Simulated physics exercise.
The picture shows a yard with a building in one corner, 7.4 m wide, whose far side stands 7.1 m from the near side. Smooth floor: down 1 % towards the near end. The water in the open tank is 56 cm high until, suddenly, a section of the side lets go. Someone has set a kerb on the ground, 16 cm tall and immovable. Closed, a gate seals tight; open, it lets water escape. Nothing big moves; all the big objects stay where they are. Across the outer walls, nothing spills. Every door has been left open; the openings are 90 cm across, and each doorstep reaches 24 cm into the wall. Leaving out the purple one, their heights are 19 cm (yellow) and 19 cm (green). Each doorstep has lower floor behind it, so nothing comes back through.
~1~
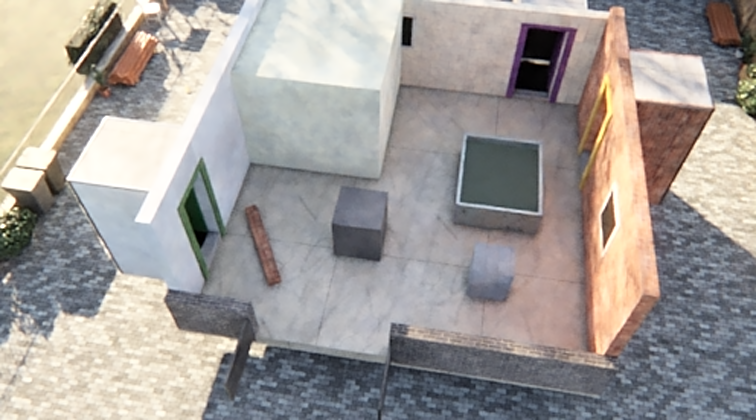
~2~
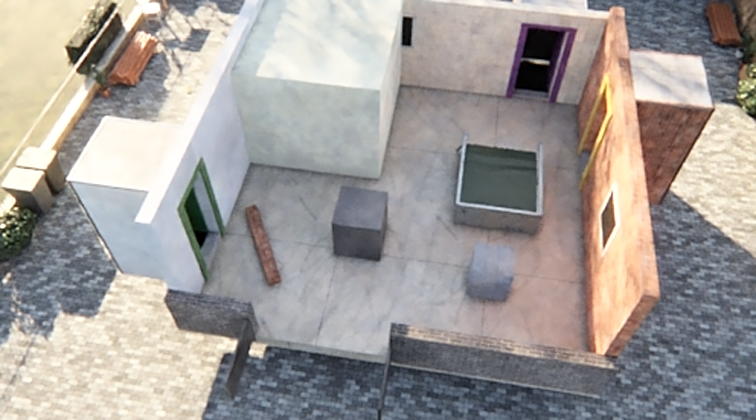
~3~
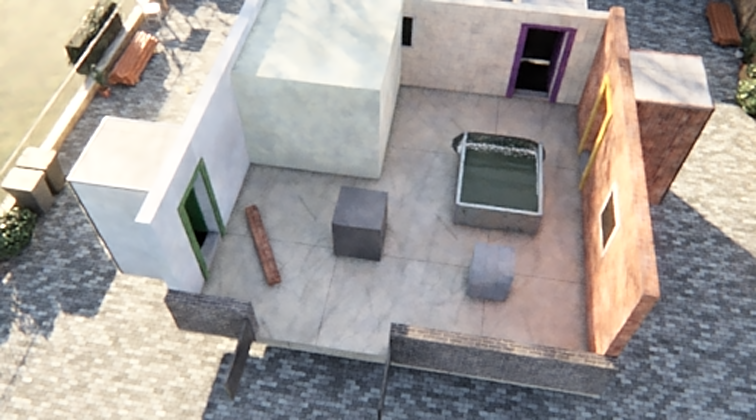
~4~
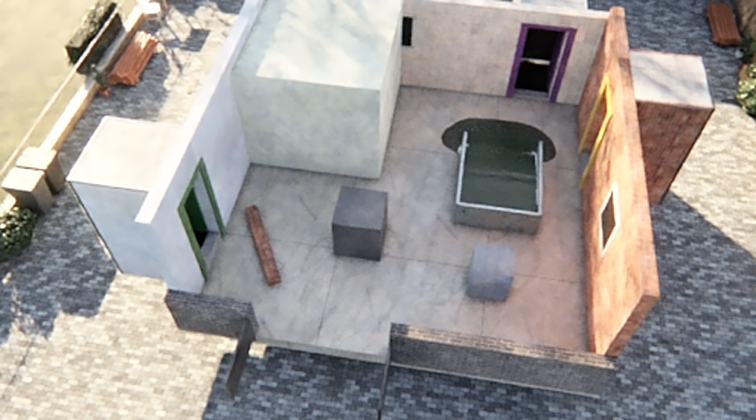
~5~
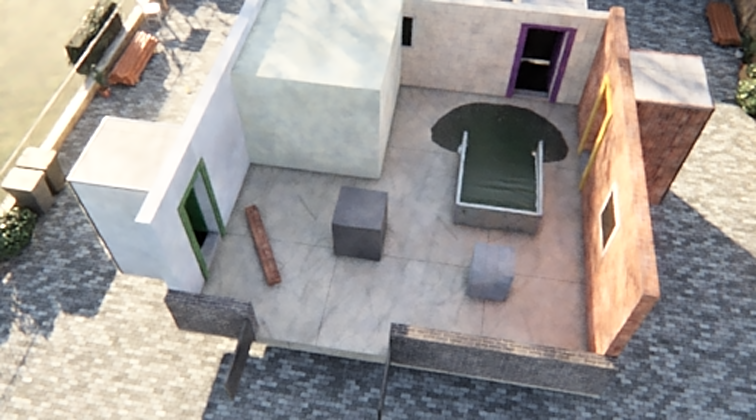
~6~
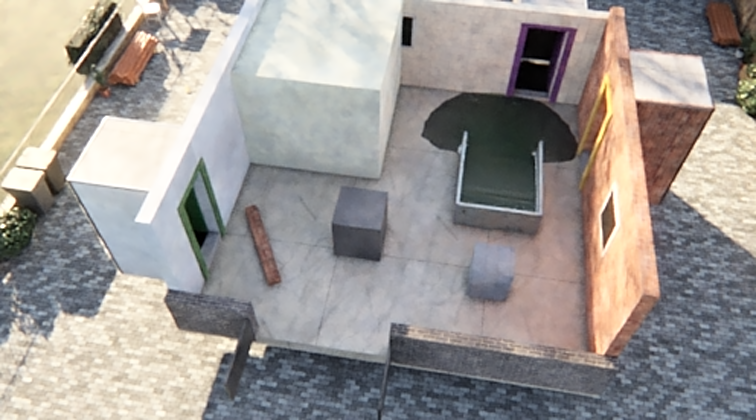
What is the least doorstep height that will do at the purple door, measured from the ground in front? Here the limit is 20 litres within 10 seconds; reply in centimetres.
The least height is some 23 cm.
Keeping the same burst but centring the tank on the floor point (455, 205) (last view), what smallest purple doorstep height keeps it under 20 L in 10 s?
About 13.5 cm.
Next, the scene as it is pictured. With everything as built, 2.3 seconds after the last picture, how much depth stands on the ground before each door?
Yellow door: 4 cm; purple door: 20 cm; green door: 0 cm.
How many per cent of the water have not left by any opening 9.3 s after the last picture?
About 82 in every hundred.
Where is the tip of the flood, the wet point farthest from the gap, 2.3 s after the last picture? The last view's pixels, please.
Front tip: Approx. (404, 86) px.
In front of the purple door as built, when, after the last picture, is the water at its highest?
At roughly 1.4 s.
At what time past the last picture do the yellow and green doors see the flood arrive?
Arrival: Yellow 2.0 s, green not within the 10 s.
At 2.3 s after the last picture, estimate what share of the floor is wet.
Close to 25 per cent of it is wet.
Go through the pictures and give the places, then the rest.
In the first frame, still water, 56 cm deep, in the open tank at (500, 174); the purple door at (539, 67) is dry.
In the second frame, the front is at a hidden place, 0.3 m from the gap on the far side; 0.3 m2 of floor is wet, 56 cm left at the back.
In the third frame, the front is at (476, 135), 0.7 m from the gap on the far side; 1.2 m2 of floor is wet, 56 cm left at the back.
In the fourth frame, water pours out on the far side and has run 1.2 m, to (480, 121); about 8 cm deep outside, 56 cm at the back.
In the fifth frame, water pours out on the far side and has run 1.7 m, to (479, 105); about 6 cm deep outside, 54 cm at the back.
In the sixth frame, water pours out on the far side and has run 2.1 m, to (473, 93); about 5 cm deep outside, 48 cm at the back; water is at the purple door at (539, 67).
Then, 0.7 s after the last picture water covers 20 % of the floor, deepest (32 cm) near (497, 97); 16 cm at the purple door, 42 litres in over its 8 cm doorstep.
Then, 2.3 s after the last picture water covers 25 % of the floor, deepest (26 cm) near (403, 91); 20 cm at the purple door, 186 litres in over its 8 cm doorstep.
Then, 9.3 s after the last picture water covers 75 % of the floor, deepest (10 cm) near (508, 363); 3 cm at the purple door, 236 litres in over its 8 cm doorstep.
At the purple door as built, the water peaked near 24 cm, 1.3 s after the last picture.
Run again over the same 10 s with other heights there, 35 litres in over 20.5 cm, 3 litres over 27.5 cm. The limit of 20 litres is kept from about 23 cm up.
